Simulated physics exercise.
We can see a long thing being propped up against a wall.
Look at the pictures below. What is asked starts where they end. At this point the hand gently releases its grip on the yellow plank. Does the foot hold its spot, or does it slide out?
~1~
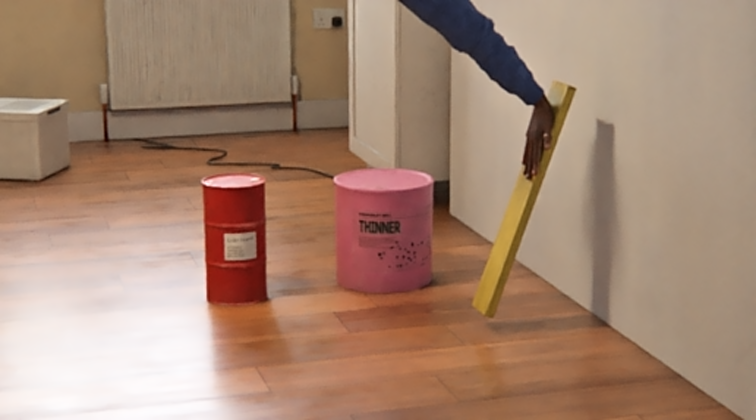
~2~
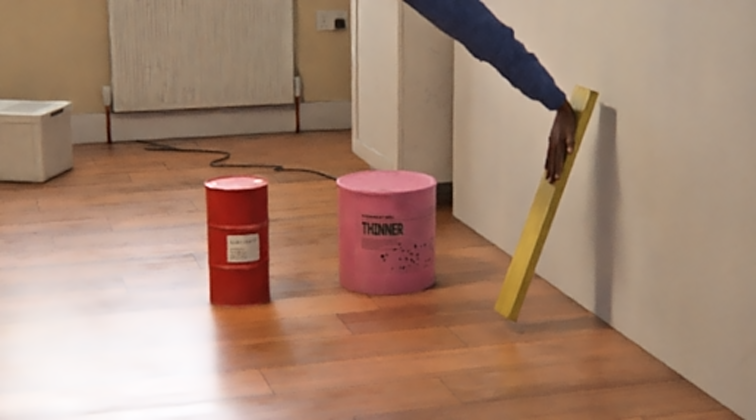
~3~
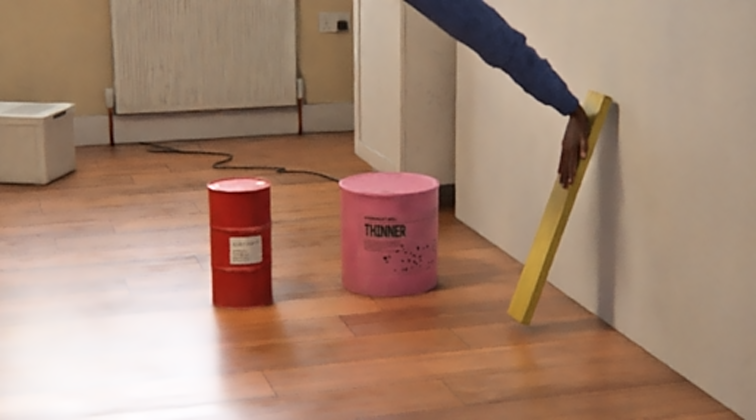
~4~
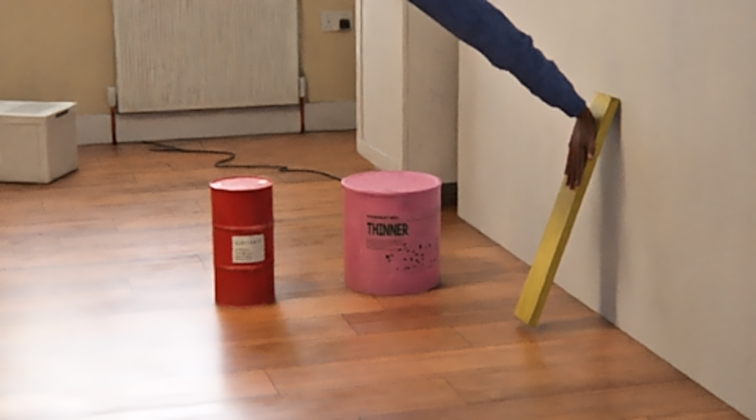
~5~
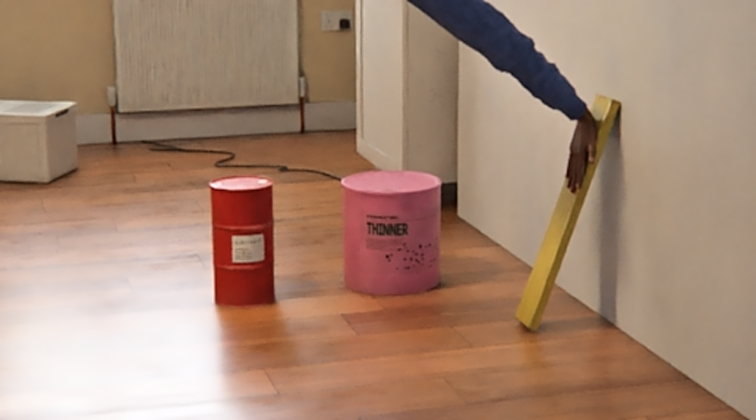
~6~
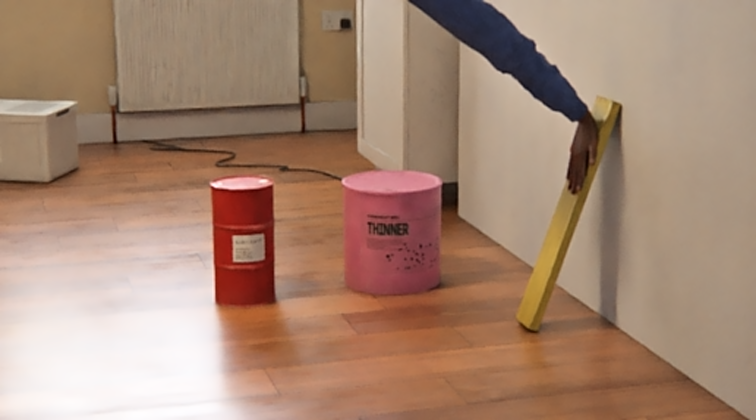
Stays propped.
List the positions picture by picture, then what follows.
On its way; yellow plank (523, 199); pink pail (384, 229), in the first frame.
On its way; yellow plank (546, 203); pink pail (387, 231), in the second frame.
On its way; yellow plank (559, 208); pink pail (389, 233), in the third frame.
On its way; yellow plank (566, 209); pink pail (392, 232), in the fourth frame.
Leant on the wall, still held; yellow plank (567, 212); pink pail (392, 232), in the fifth frame.
Leant on the wall, still held; yellow plank (567, 213); pink pail (392, 231), in the sixth frame.
Then, 0.40 s past the last view, nothing moves.
Then, 0.90 s past the last view, yellow plank resting near (567, 214).
Finally, all 3 still in place. Final places as the last picture's camera would see them, yellow plank near (567, 214). The plank stays up.
